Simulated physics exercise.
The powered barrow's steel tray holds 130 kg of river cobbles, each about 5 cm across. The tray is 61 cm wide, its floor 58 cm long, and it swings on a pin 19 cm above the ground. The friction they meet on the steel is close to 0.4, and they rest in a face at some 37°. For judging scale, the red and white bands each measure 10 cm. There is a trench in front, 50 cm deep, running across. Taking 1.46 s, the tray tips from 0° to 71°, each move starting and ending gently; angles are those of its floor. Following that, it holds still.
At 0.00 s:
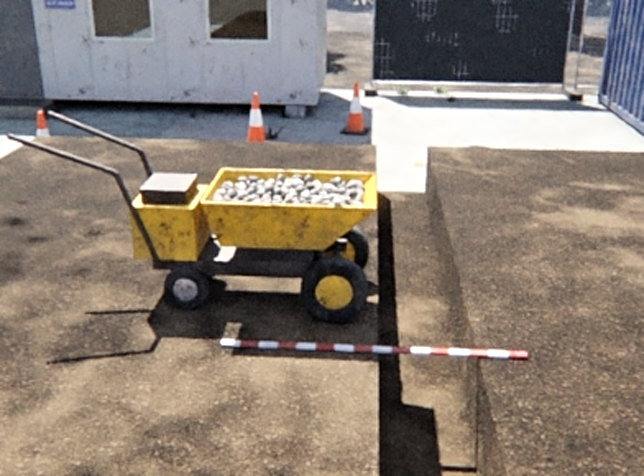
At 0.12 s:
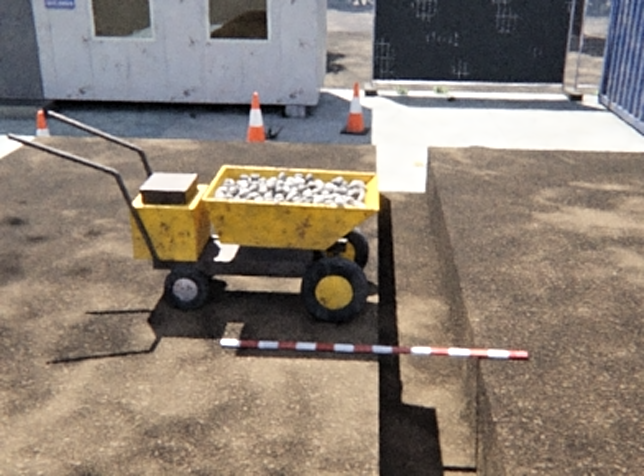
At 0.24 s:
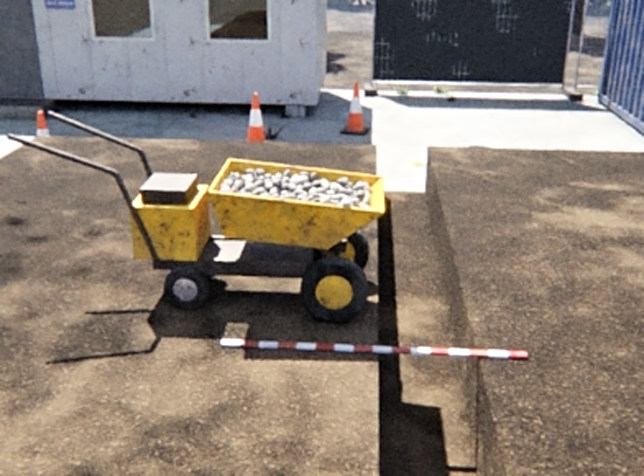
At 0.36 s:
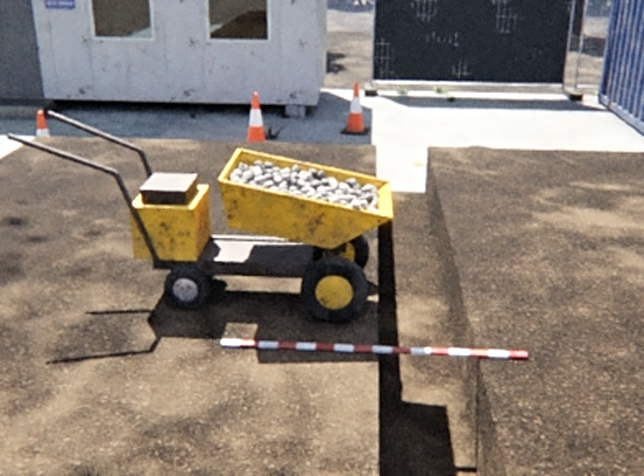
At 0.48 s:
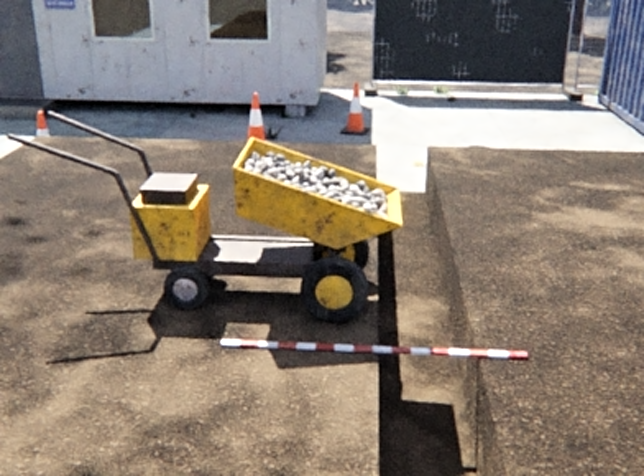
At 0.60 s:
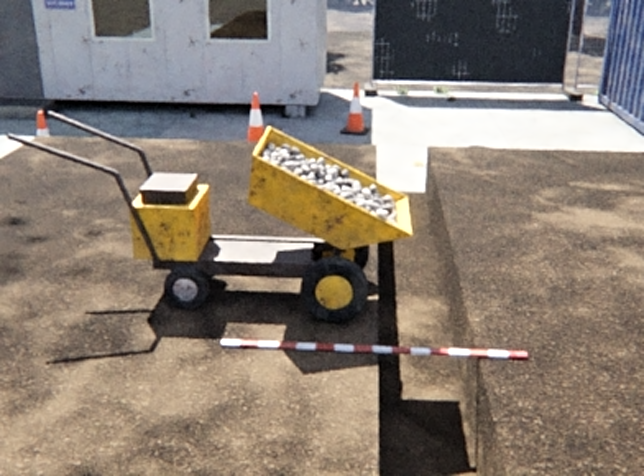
A yellow tray full of grey stones tilts steadily down to the right beside a trench.
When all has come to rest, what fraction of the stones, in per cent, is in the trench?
At the end about 66 per cent of the stones are there.
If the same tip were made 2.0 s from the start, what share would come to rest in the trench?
Trench share: Approx. 70%.
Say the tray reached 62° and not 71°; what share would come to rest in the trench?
Trench share: Approx. 70%.
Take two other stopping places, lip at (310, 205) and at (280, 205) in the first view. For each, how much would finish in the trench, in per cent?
Roughly 100 per cent, then 70 per cent.
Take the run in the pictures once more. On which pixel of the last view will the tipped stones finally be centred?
I'd point to around (449, 364).
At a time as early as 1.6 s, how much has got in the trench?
Approx. 40 % of the load.
After 1.1 s the floor is at 60°; 99 % in the tray, 1 % in the trench; the foremost stones are at (437, 257).
After 1.6 s the floor is at 71°; 38 % in the tray, 39 % in the trench, 23 % past the trench; the foremost stones are at (529, 300).
After 1.9 s the floor is at 71°; 9 % in the tray, 57 % in the trench, 34 % past the trench; the foremost stones are at (595, 309).
After 3.9 s the floor is at 71°; 0 % in the tray, 66 % in the trench, 34 % past the trench; the foremost stones are at (628, 307).
